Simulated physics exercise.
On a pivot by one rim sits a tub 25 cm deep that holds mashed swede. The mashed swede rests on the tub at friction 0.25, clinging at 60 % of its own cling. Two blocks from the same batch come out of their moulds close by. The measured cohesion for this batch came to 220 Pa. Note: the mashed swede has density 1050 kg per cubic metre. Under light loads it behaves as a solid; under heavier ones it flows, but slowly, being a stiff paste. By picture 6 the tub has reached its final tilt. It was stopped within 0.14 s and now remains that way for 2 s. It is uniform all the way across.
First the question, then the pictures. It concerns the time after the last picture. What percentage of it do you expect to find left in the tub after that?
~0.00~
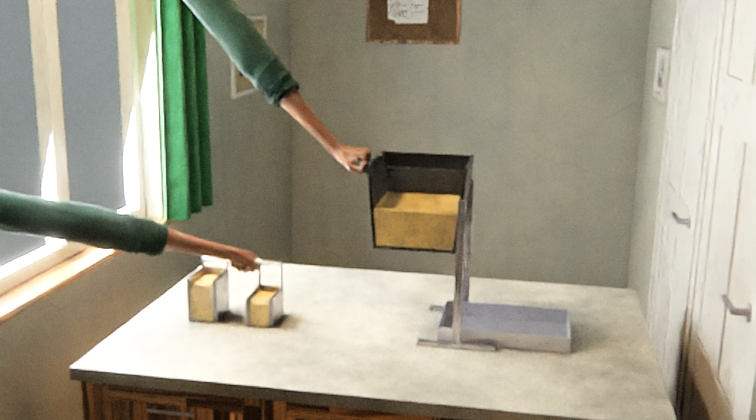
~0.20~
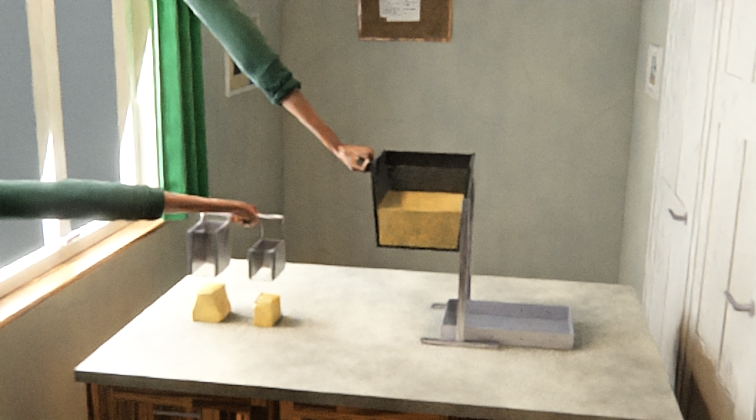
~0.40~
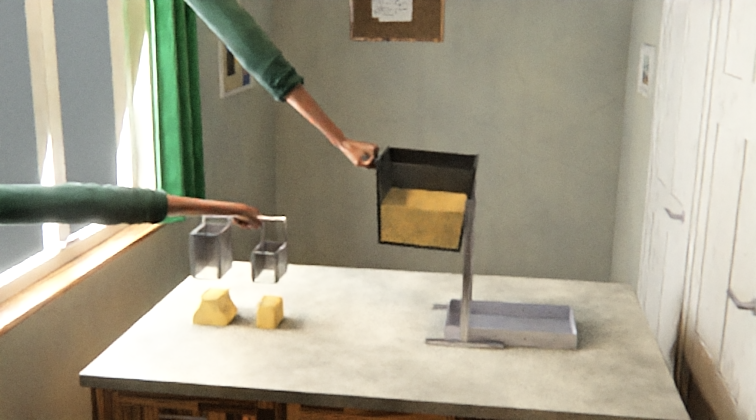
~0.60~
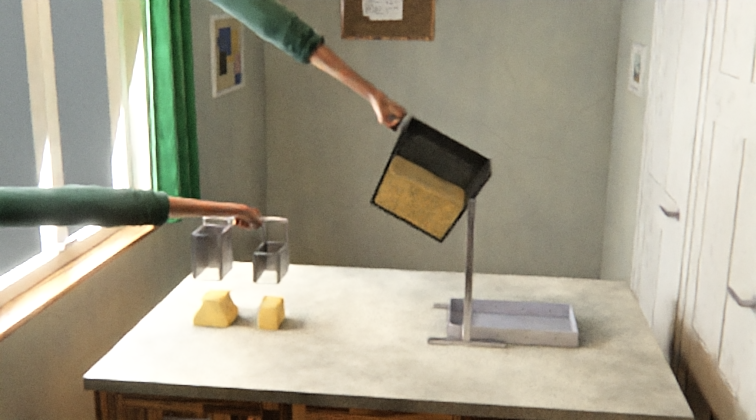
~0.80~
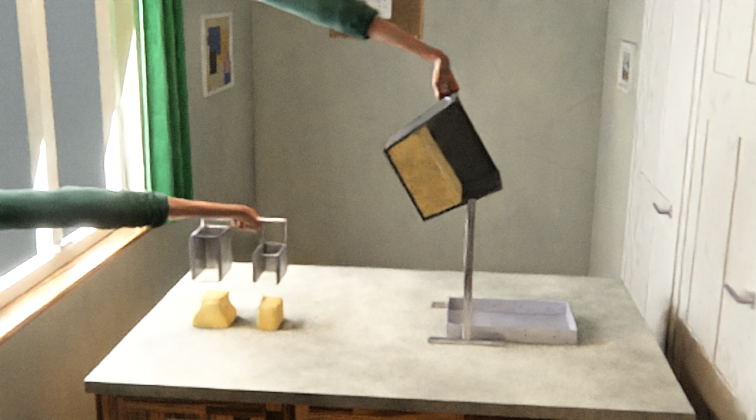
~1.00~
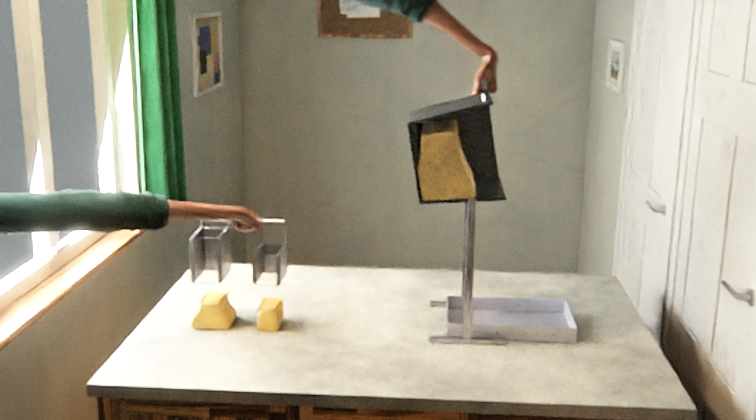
About 81 percent is left in the tub.
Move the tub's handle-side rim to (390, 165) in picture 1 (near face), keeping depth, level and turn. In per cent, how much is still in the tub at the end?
100 %.
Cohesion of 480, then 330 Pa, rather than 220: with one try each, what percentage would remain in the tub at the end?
100 %, then 100 %.
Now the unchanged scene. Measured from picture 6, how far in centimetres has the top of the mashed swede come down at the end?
Roughly 11 cm.
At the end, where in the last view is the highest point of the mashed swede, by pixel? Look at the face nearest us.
Looking at the last picture, I'd put it at about (464, 167).
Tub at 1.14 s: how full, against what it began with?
Roughly 100 per cent.
By 1.14 s, the tub is at 80 degrees and holds 100 %.
By 1.31 s, the tub is at 80 degrees and holds 89 %.
By 1.48 s, the tub is at 80 degrees and holds 81 %.
By 1.65 s, the tub is at 80 degrees and holds 81 %.
By 3.00 s, at the end, the tub is at 80 degrees and holds 81 %.
